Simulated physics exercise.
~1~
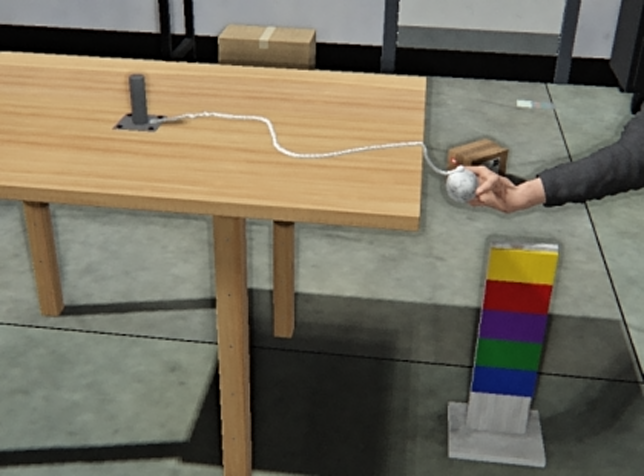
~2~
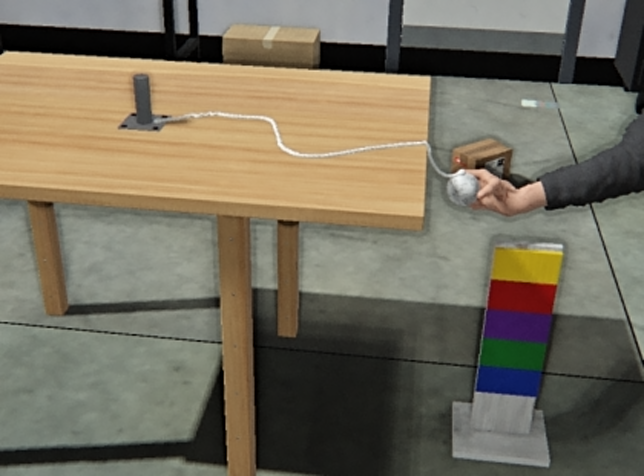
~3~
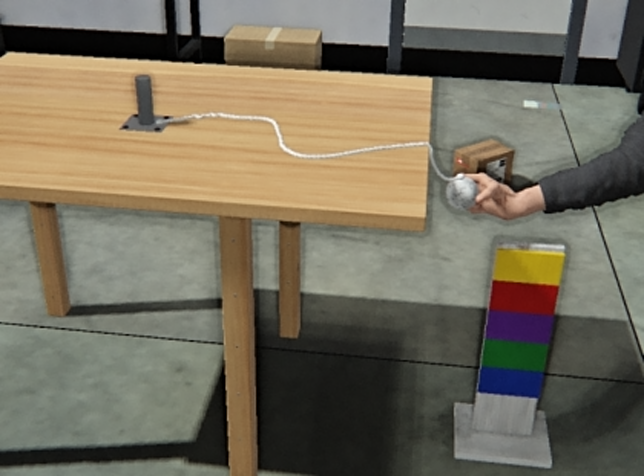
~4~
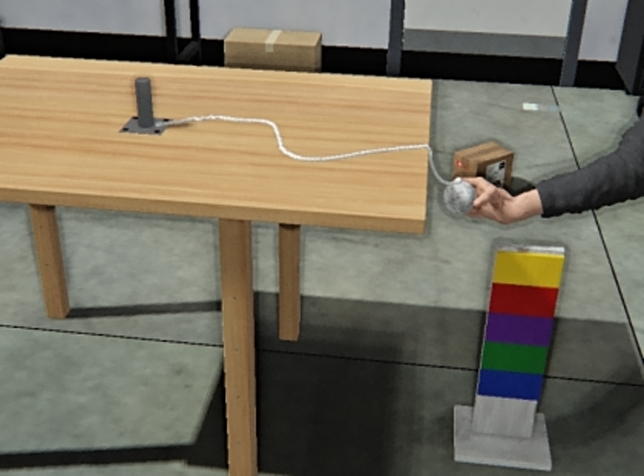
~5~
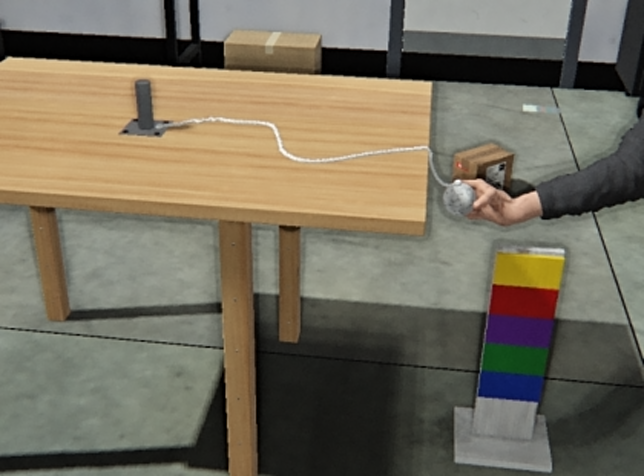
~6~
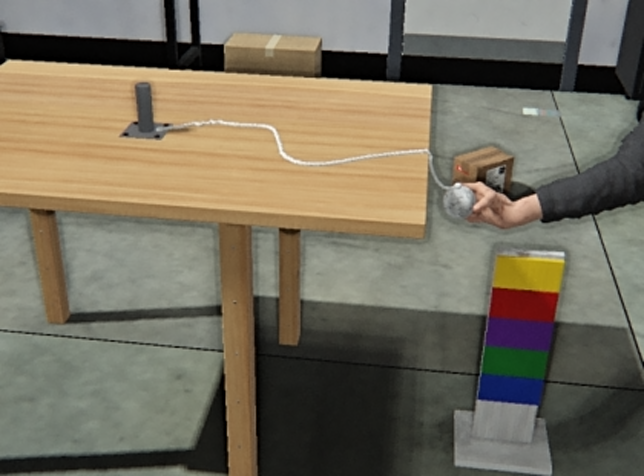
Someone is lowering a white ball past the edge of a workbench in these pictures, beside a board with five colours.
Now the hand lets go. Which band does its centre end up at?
Red.
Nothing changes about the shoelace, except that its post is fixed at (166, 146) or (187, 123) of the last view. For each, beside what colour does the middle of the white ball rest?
Try one - purple; try two - purple.
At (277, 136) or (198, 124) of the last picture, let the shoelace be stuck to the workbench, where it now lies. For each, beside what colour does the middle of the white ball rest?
Taking the two tries in turn, you'd get yellow and then red.
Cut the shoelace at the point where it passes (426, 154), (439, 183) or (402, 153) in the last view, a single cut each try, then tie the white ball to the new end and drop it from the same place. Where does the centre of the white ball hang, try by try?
Going through them in turn gives (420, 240), (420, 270) and finally (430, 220).
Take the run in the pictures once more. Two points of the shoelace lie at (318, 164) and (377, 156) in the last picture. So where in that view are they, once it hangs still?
They finish at (405, 146) and (428, 186) respectively.
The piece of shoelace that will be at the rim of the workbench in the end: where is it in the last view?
Location: About (343, 162).
Early on, ball near (433, 282); level with yellow.
Midway, ball near (401, 289); level with red.
Near the end, ball near (412, 296); level with red.
Finally, ball near (424, 295); level with red. Its middle rests at the red band.
